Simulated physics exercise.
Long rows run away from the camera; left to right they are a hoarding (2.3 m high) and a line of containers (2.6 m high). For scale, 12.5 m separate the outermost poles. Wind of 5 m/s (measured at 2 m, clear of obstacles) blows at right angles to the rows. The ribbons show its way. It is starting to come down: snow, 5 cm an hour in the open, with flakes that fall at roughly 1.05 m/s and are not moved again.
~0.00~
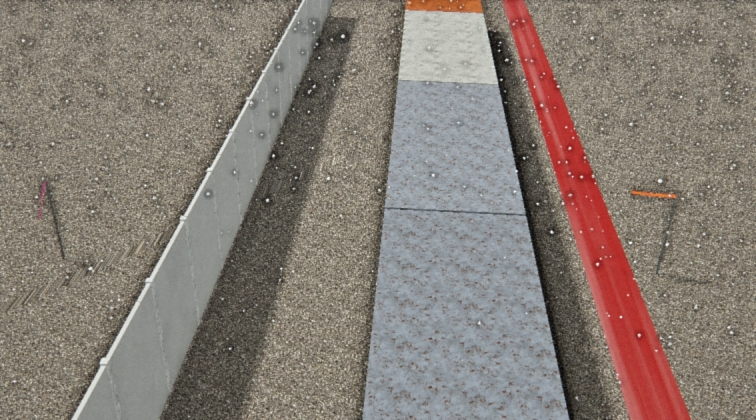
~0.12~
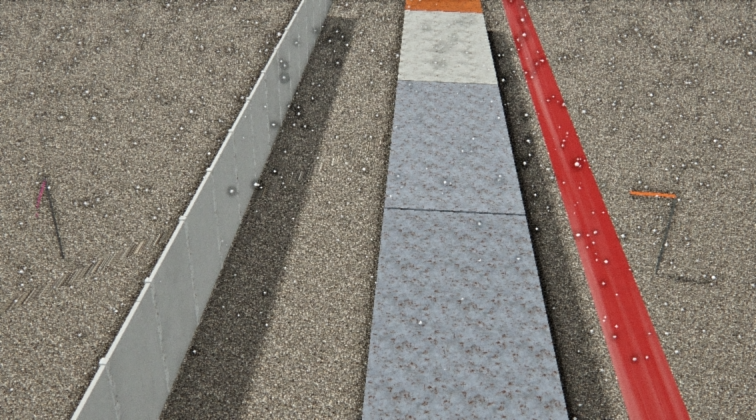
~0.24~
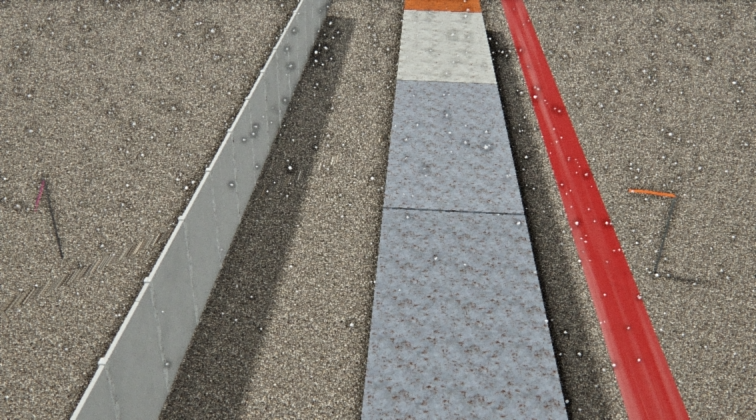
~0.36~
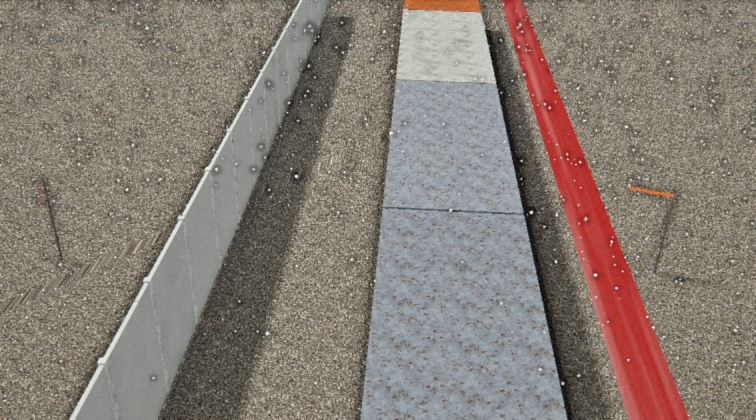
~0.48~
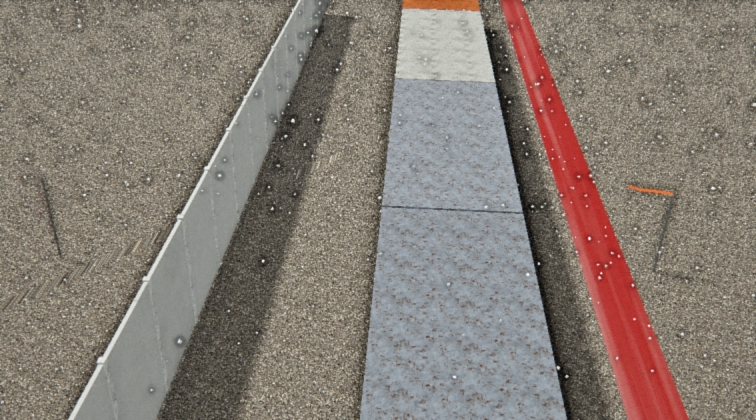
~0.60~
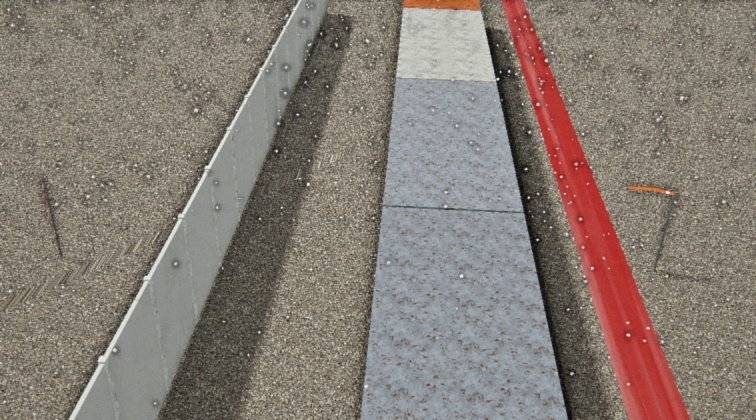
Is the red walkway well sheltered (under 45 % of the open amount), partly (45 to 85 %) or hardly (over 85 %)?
It gets more than 85 % of the open amount.
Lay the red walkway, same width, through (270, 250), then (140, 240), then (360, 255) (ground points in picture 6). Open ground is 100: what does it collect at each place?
In turn about 60 %, 90 %, 60 %.
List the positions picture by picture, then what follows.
The first frame shows the left ribbon ends at (39, 219), leaning 15 degrees to the left.
The second frame shows the right ribbon ends at (631, 193), leaning 90 degrees to the left and the red one passes (607, 269).
The third frame shows above the rows the flakes slant 85 degrees from upright, towards the left and the top of the line of containers crosses (449, 120).
The fourth frame shows the right ribbon ends at (629, 188), leaning 95 degrees to the left and the red one passes (584, 208).
The fifth frame shows above the rows the flakes slant 85 degrees from upright, towards the left.
The sixth frame shows the right ribbon ends at (629, 187), leaning 95 degrees to the left and the top of the line of containers crosses (448, 118).
10 minutes on, 9 mm on the red walkway, 8 mm in the open.
30 minutes on, 28 mm on the red walkway, 25 mm in the open.
60 minutes on, 57 mm on the red walkway, 50 mm in the open, so the red walkway has 114 % of the open amount; the left half of it has 113 %, the right half 114 %.
